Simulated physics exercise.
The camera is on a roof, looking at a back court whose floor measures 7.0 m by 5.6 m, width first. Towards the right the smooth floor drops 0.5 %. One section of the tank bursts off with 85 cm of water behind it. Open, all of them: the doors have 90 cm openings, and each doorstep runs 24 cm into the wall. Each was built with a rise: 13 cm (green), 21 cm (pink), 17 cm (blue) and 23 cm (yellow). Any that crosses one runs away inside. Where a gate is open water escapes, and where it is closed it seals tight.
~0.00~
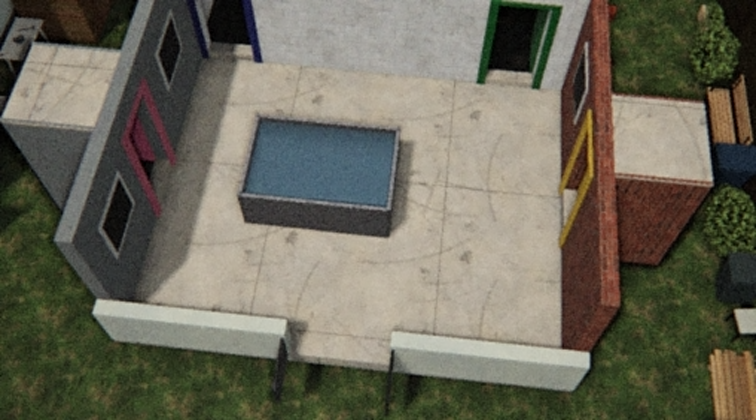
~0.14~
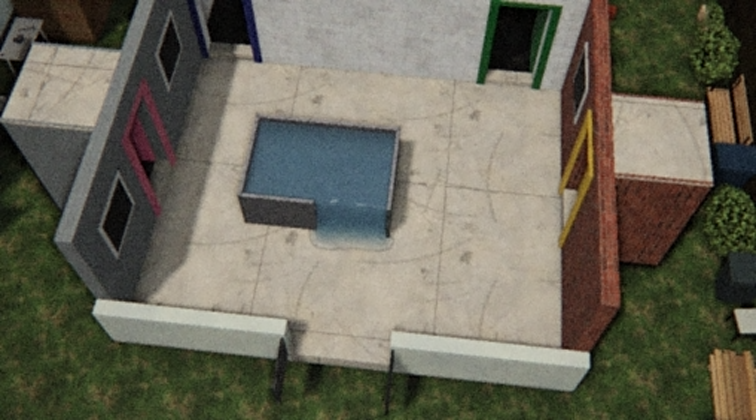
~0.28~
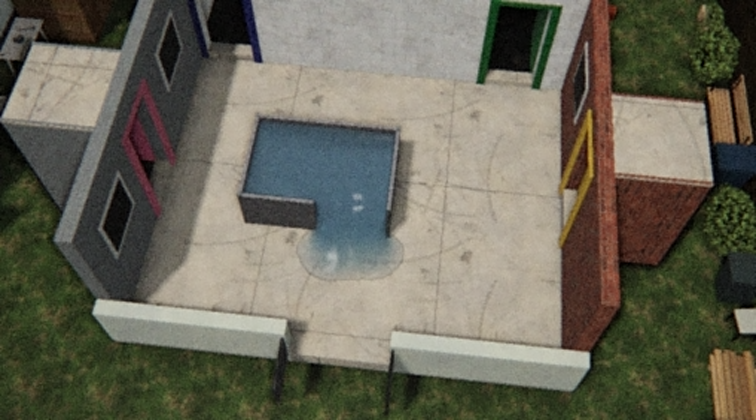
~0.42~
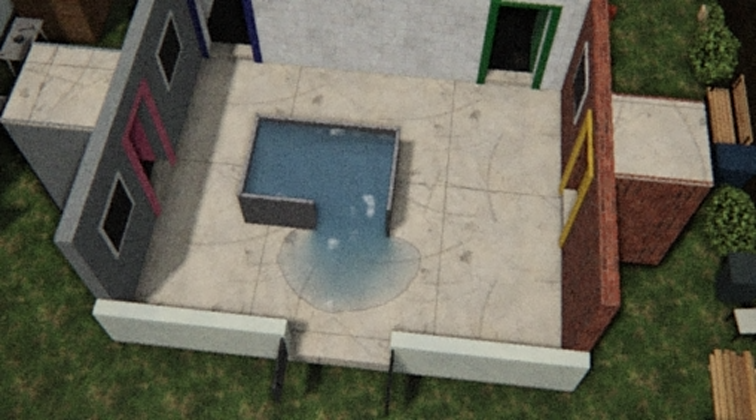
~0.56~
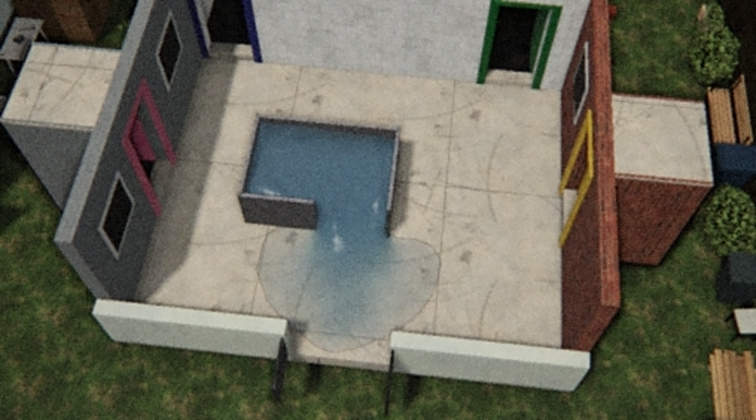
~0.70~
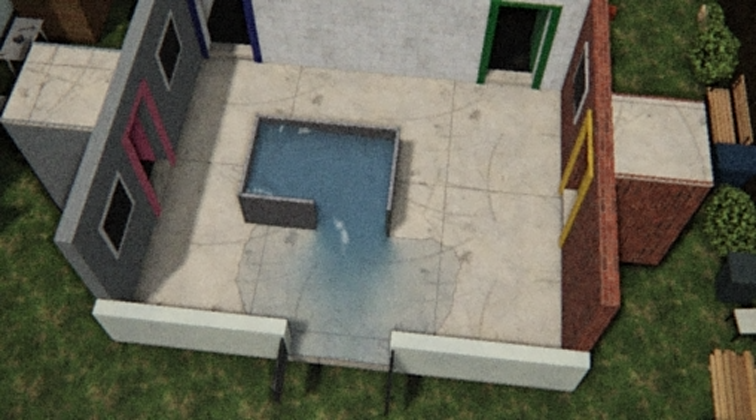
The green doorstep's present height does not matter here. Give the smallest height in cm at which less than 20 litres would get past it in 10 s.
Close to 7 cm is just enough.
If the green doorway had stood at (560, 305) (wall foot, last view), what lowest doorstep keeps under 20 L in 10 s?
15 cm.
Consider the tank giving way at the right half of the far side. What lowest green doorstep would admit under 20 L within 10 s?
If so: Around 17 cm.
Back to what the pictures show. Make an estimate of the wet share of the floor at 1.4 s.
Wet: Close to 25 %.
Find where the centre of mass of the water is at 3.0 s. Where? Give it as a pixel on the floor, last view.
The water is centred around (350, 239) in the last picture's pixels.
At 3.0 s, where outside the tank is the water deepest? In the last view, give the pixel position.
Look close to (541, 366).
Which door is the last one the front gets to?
Last: Blue.
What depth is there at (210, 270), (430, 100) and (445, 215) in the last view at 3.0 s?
Roughly 2, 0 and 0 cm, in turn.
After 1.4 s water covers 25 % of the floor, deepest (40 cm) near (362, 246); it has not reached the green door.
After 3.0 s water covers 40 % of the floor, deepest (30 cm) near (541, 366); it has not reached the green door.
After 10.0 s water covers 95 % of the floor, deepest (8 cm) near (269, 140); 7 cm at the green door, 0 litres in over its 13 cm doorstep.
At the green door as built, the water arrived by 4.1 s and peaked near 12 cm at 4.6 s.
With a doorstep of 6.5 cm, 28 litres would have come in within the 10 s; with 9 cm, 5 litres. So under 20 litres takes about 7 cm.
